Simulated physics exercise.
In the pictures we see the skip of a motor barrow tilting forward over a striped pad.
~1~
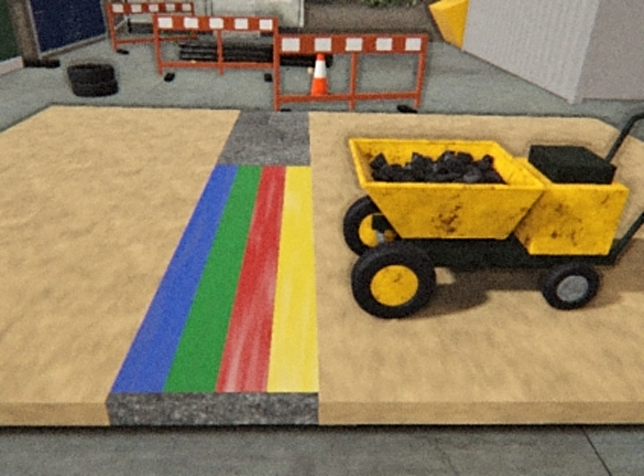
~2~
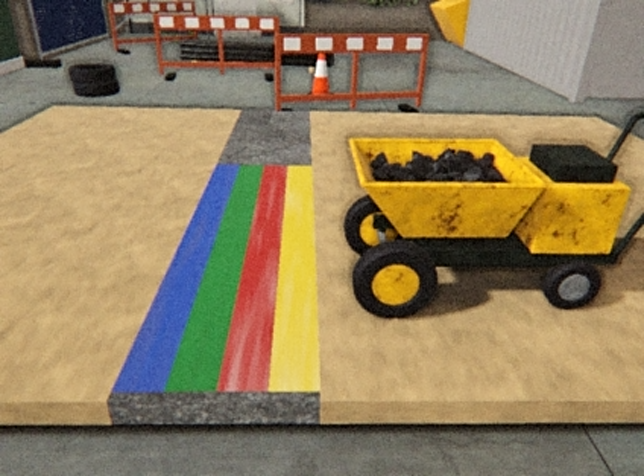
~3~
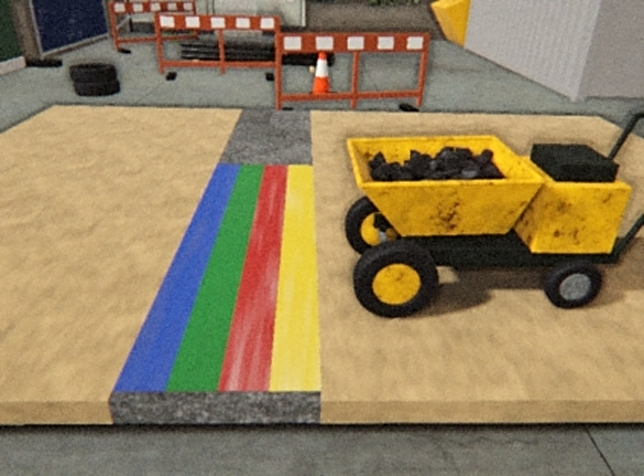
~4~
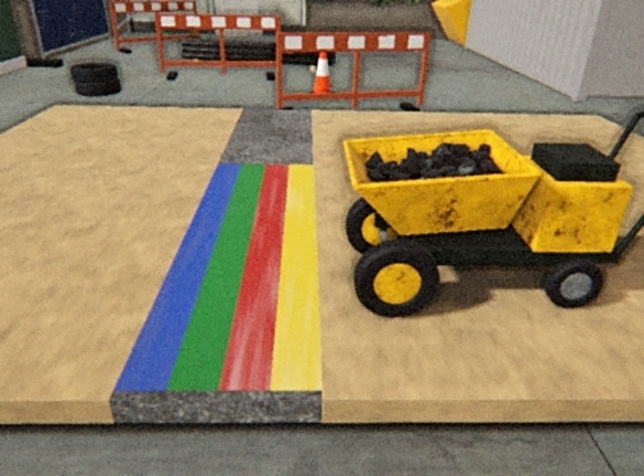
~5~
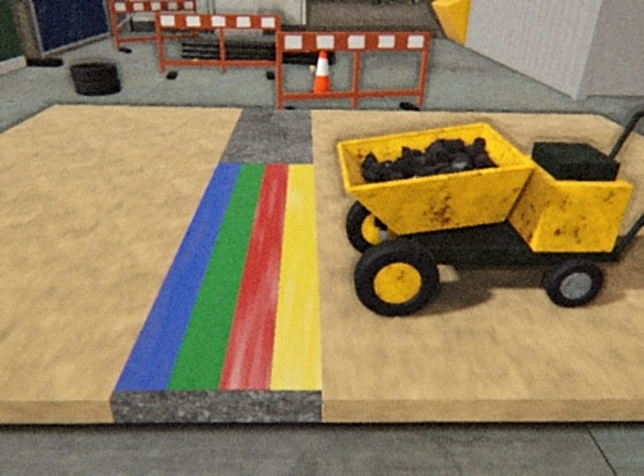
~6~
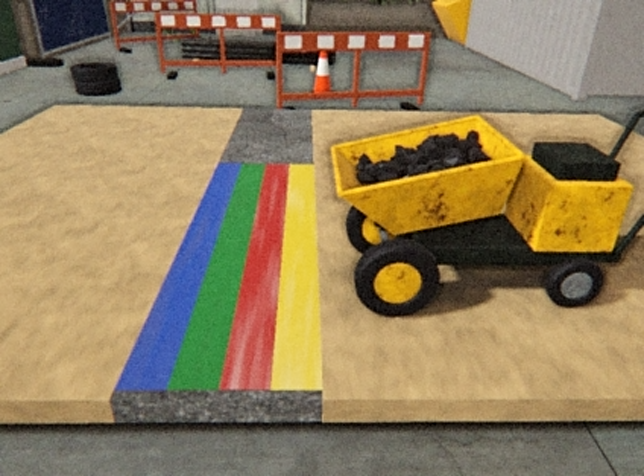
In an outdoor yard seen from slightly above, a sandy-coloured slab crossed by a grey band lies in front of orange-and-white barriers and a traffic cone. Blue, green, red and yellow stripes run side by side along the band, and to their right stands a yellow motor barrow loaded with dark lumps. The skip sits level at first, then tilts slowly forward to the left by a little, carrying its load.
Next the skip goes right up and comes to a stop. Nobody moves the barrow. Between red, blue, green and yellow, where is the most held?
On red.
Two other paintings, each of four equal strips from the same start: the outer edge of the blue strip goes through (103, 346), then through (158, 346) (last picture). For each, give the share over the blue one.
Near 0 and 20 in a hundred.
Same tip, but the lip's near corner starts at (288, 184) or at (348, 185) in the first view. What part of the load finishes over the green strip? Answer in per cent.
First try: Some 30 %; second try: 30 %.
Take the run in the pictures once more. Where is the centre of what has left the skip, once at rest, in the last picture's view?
I'd place the middle at about (249, 277).
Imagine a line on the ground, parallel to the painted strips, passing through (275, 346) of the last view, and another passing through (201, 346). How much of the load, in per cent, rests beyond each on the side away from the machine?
First 70 in a hundred, second 20 in a hundred.
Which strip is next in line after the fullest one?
Rank 2: That green strip.
Soon after the last picture, skip tipped well over; all in the skip.
A little later, skip tipped steeply; most in the skip; a stray few over the yellow strip; a small part over the red strip; a stray few over the green strip.
Later still, skip tipped right over; about a quarter in the skip; a small part over the yellow strip; about a third over the red strip; about a quarter over the green strip; a small part over the blue strip; a stray few off the paint.
At rest, skip tipped right over; about a quarter in the skip; a small part over the yellow strip; about a third over the red strip; about a quarter over the green strip; a small part over the blue strip; a stray few off the paint.
